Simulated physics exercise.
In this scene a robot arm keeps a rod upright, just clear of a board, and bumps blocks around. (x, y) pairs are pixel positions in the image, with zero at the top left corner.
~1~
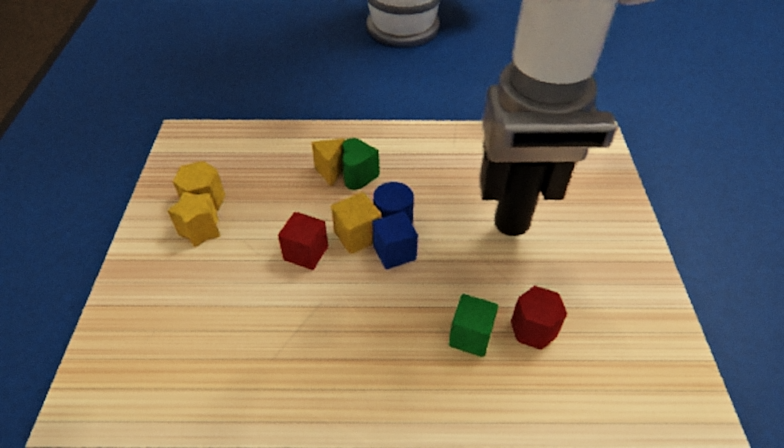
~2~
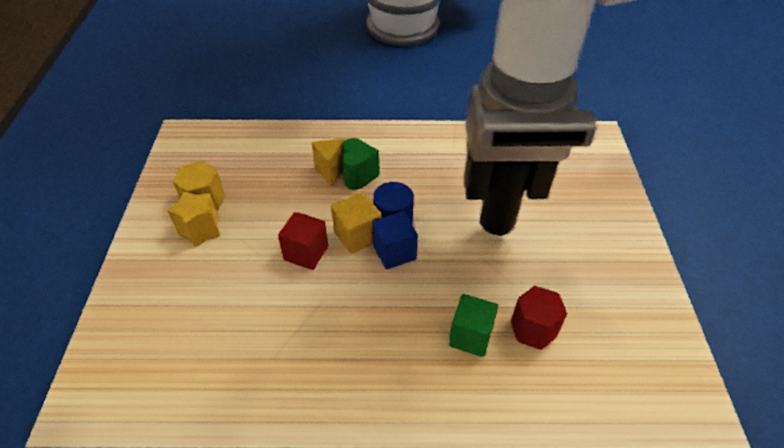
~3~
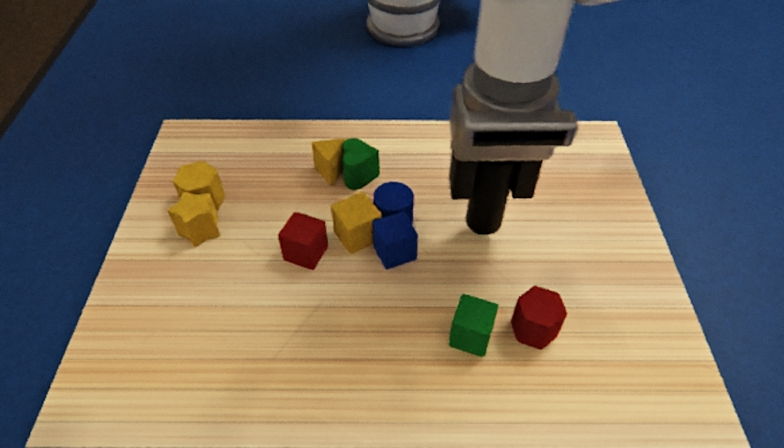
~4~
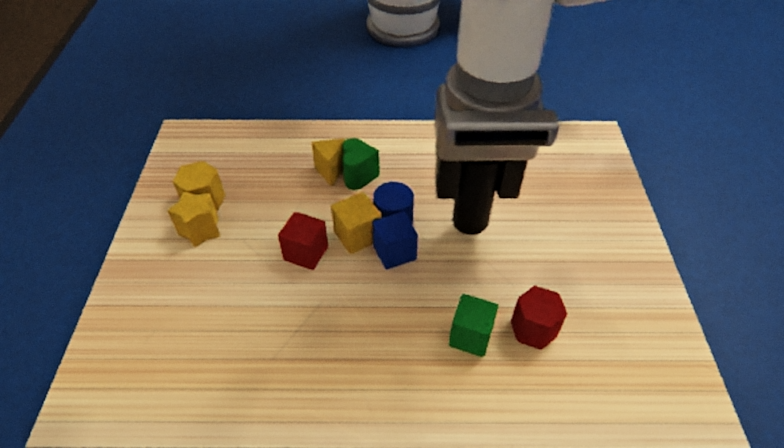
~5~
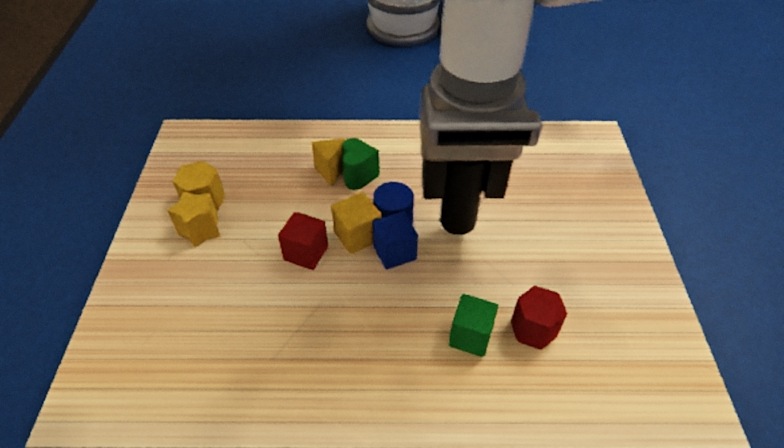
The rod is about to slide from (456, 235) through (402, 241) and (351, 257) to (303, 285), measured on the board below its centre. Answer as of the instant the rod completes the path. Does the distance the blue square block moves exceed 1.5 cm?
Yes - that is the case.
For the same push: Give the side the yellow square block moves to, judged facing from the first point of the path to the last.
Its shift is rightward.
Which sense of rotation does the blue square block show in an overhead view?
Looking down: Anticlockwise.
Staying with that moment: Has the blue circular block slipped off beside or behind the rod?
Yes.
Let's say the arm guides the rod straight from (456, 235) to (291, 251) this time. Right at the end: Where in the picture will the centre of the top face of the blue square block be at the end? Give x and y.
I'd place it at (341, 250), taking the centre of its top.
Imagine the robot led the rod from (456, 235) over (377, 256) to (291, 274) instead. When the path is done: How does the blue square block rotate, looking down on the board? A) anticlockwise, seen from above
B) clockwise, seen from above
A.
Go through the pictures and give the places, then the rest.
In the first frame, rod tip at (512, 224); block tops, red square block at (302, 228); yellow square block at (356, 210); blue circular block at (394, 195); blue square block at (395, 227).
In the second frame, rod at (497, 223); blocks unchanged.
In the third frame, rod at (483, 223); blocks unchanged.
In the fourth frame, rod at (470, 222); blocks unchanged.
In the fifth frame, rod at (458, 222); red square block at (302, 228); yellow square block at (356, 210); blue circular block at (394, 195); blue square block at (395, 227).
On the path given first. One third of the way, rod at (401, 229); yellow square block at (345, 210), turned 20° anticlockwise; blue circular block at (379, 192); blue square block at (375, 236), turned 25° anticlockwise.
Two thirds of the way, rod at (350, 245); red square block at (293, 230), turned 15° anticlockwise; yellow square block at (329, 208); blue circular block at (376, 191); blue square block at (330, 261), turned 60° anticlockwise.
At the end, rod at (300, 273); red square block at (282, 233), turned 20° clockwise; yellow square block at (328, 208); blue circular block at (376, 191); blue square block at (296, 295), turned 85° anticlockwise.
